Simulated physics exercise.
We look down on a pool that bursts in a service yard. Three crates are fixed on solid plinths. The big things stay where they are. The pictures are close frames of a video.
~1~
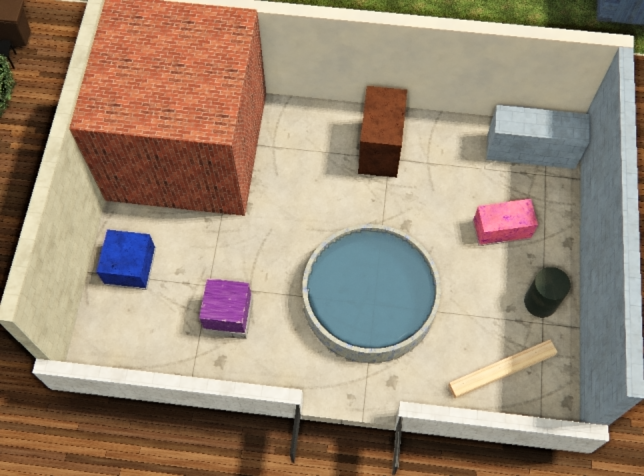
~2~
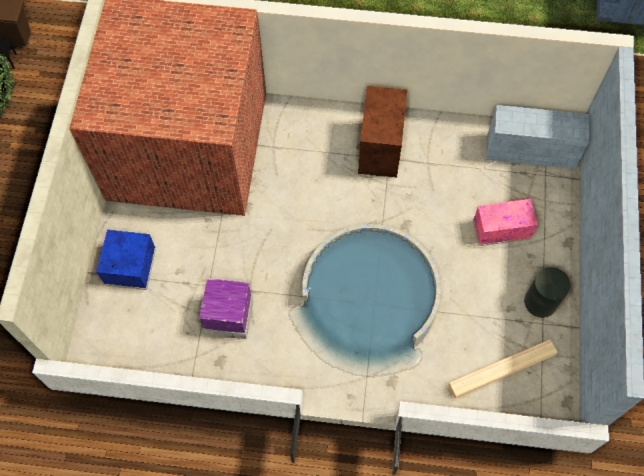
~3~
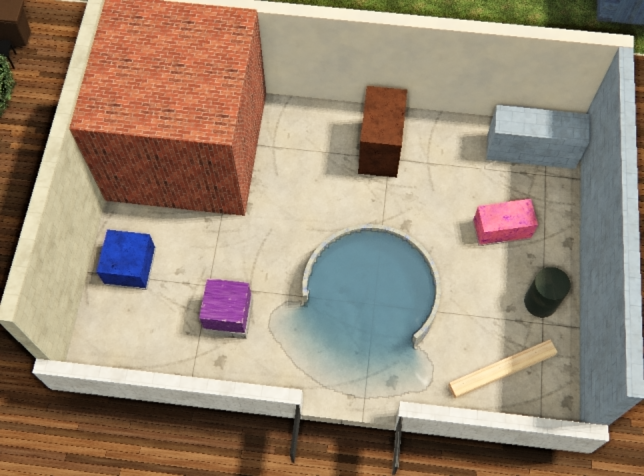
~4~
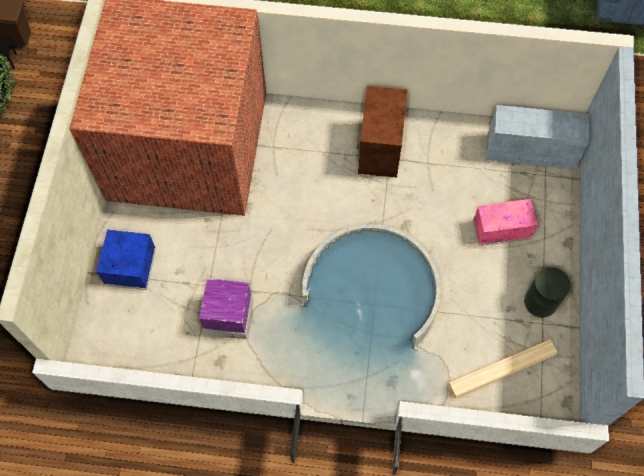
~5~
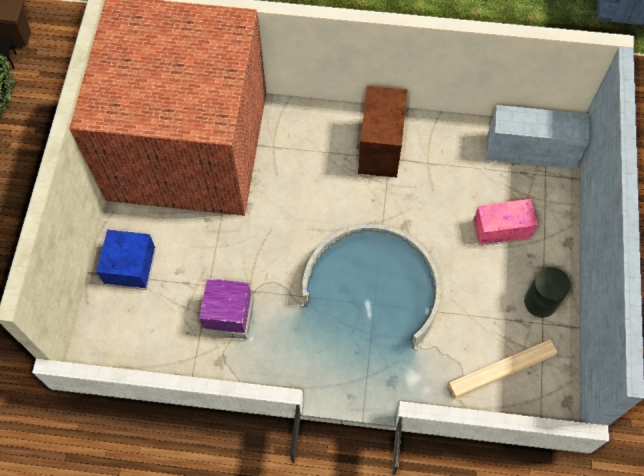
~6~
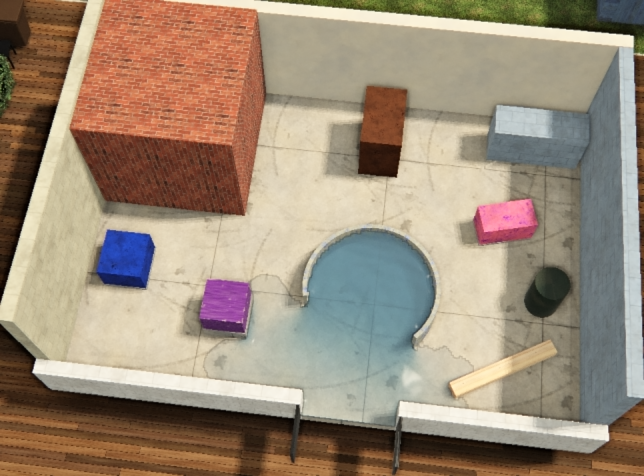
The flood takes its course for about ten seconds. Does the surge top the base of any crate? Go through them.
One by one: The purple crate escapes dry; the blue crate is wetted; the pink crate escapes dry.
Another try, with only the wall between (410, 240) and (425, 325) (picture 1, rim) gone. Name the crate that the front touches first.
That is the one in pink.
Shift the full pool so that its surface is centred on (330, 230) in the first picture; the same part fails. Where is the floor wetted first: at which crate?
It is the crate marked purple.
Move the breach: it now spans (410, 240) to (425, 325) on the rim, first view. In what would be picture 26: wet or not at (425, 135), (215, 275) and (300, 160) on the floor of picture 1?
In that order: Covered, no water, no water.
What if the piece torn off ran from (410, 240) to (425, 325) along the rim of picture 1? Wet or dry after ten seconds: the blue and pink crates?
In short: The blue one escapes it, the pink one gets wet.
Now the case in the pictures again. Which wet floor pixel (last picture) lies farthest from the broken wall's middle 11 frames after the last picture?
Around (64, 372).
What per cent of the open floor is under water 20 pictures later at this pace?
About 35 per cent.
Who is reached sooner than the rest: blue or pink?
First comes the blue-painted one.
A moment on, water covers 20 % of the floor; the purple crate water round its plinth, the blue crate not reached, the pink crate not reached.
Next, water covers 30 % of the floor; the purple crate water round its plinth, the blue crate not reached, the pink crate not reached.
Then, water covers 35 % of the floor; the purple crate water round its plinth, the blue crate water round its plinth, the pink crate not reached.
Later, water covers 55 % of the floor; the purple crate water round its plinth, the blue crate water round its plinth, the pink crate water round its plinth.
In the end, water covers 70 % of the floor; the purple crate stayed above the water, the blue crate was topped, the pink crate stayed above the water.
